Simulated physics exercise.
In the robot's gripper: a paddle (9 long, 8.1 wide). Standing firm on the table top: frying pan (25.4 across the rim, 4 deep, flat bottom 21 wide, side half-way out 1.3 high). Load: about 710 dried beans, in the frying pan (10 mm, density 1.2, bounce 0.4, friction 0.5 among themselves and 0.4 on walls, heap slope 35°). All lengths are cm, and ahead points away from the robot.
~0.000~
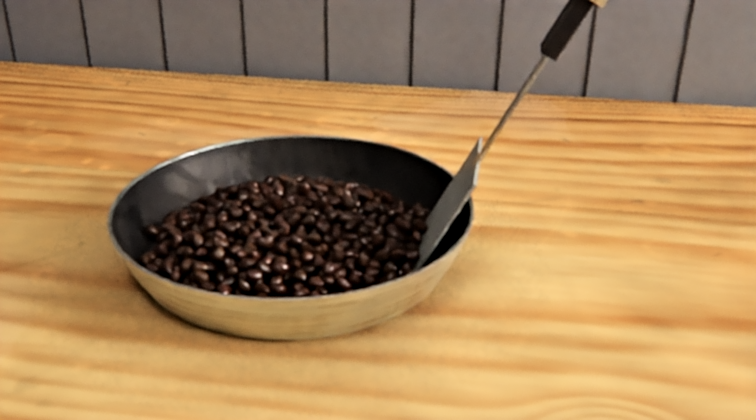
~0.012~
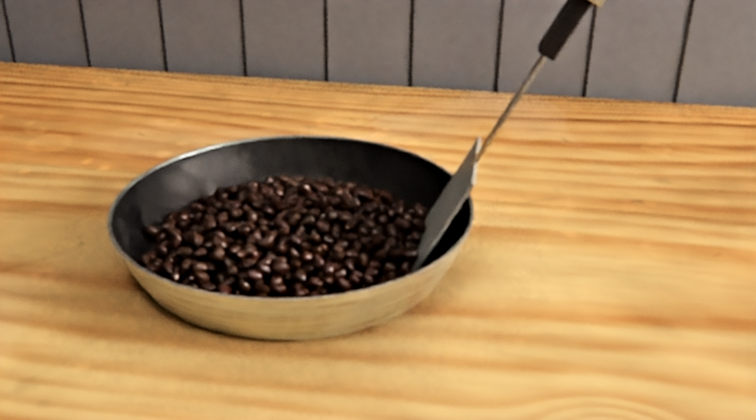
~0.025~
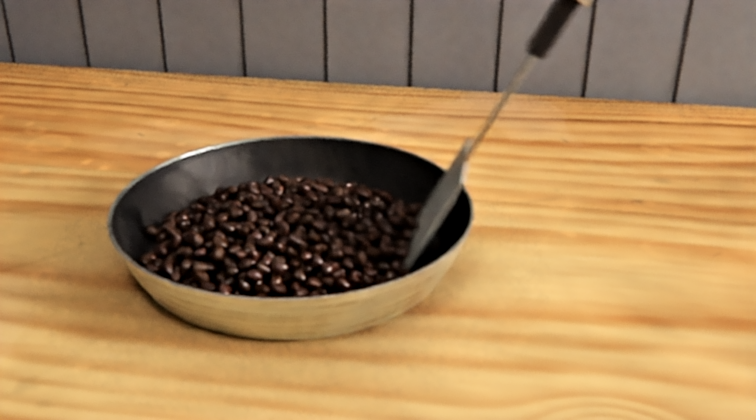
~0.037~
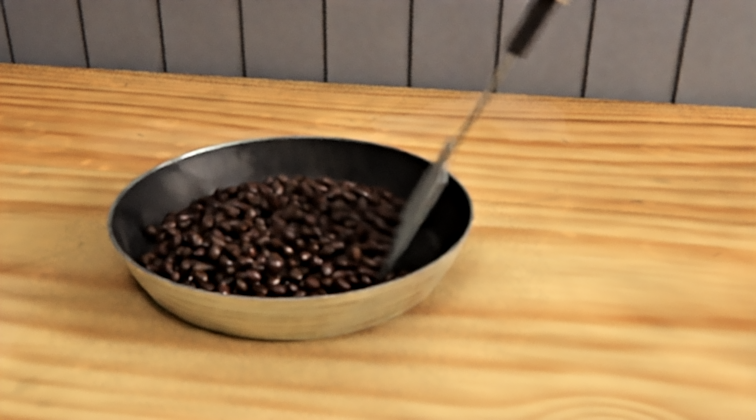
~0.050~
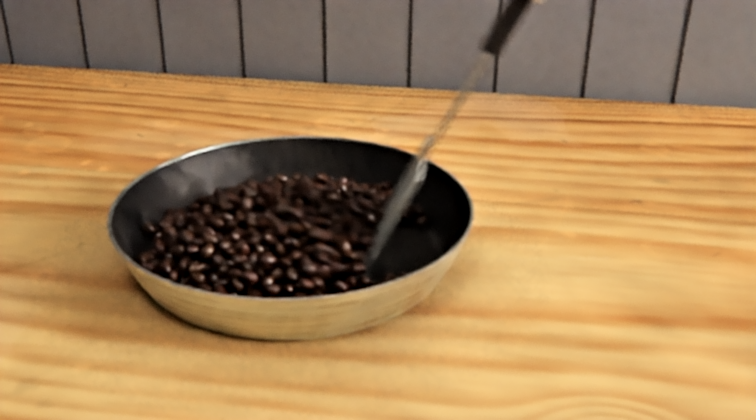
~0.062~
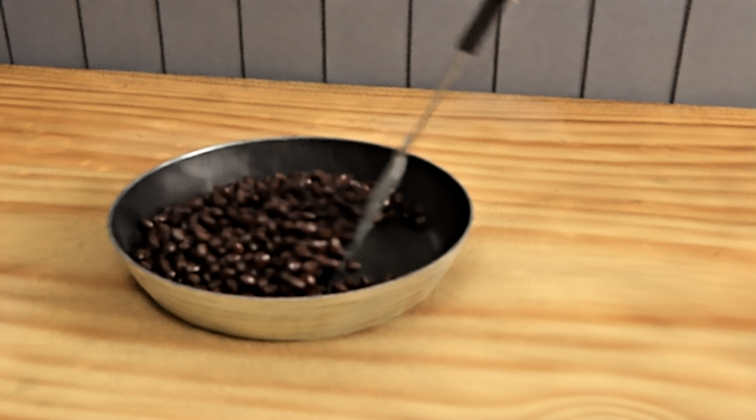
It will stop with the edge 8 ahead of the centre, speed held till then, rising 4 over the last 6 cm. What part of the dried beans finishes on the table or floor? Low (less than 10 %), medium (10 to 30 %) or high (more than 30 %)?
Answer: Medium; 10 to 30 % of the dried beans finish on the table or floor.
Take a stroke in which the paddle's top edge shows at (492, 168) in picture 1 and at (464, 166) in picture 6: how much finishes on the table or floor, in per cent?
Some 5 per cent.
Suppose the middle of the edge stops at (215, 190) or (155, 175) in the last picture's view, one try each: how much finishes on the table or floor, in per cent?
Some 10 and 30 per cent.
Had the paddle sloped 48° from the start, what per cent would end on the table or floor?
It would be near 20 per cent.
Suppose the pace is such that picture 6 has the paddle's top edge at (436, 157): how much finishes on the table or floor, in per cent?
Some 10 per cent.
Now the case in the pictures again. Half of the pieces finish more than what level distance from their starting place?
Some 5 cm.
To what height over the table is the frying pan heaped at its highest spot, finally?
Roughly 5.0 cm.
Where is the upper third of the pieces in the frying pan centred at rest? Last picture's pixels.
Near (179, 220).
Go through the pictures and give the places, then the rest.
Paddle top edge at (479, 159), sloping 63°; upper third of the load around (295, 228), from x 145 to 420, top at y 180; 714 in the frying pan, in the first frame.
Paddle top edge at (477, 159), sloping 63°; upper third of the load around (298, 228), from x 145 to 420, top at y 180, in the second frame.
Paddle top edge at (467, 159), sloping 63°; upper third of the load around (300, 227), from x 145 to 420, top at y 180, in the third frame.
Paddle top edge at (447, 157), sloping 63°; upper third of the load around (304, 225), from x 145 to 420, top at y 180, in the fourth frame.
Paddle top edge at (425, 156), sloping 63°; upper third of the load around (296, 220), from x 145 to 420, top at y 180, in the fifth frame.
Paddle top edge at (403, 154), sloping 63°; upper third of the load around (289, 219), from x 140 to 420, top at y 175; 714 in the frying pan, in the sixth frame.
By 0.09 s, sloping 63°, highest piece 6 above the table; 714 in the frying pan.
By 0.12 s, sloping 63°, highest piece 7 above the table; 714 in the frying pan.
By 0.34 s, sloping 63°, highest piece 13 above the table; 561 in the frying pan, 126 on the table or floor, 27 on the blade or in flight.
By 1.39 s, sloping 63°, highest piece 5 above the table; 561 in the frying pan, 153 on the table or floor.
Final count, 561 in the frying pan, 153 on the table or floor. That is 21 % on the table or floor.
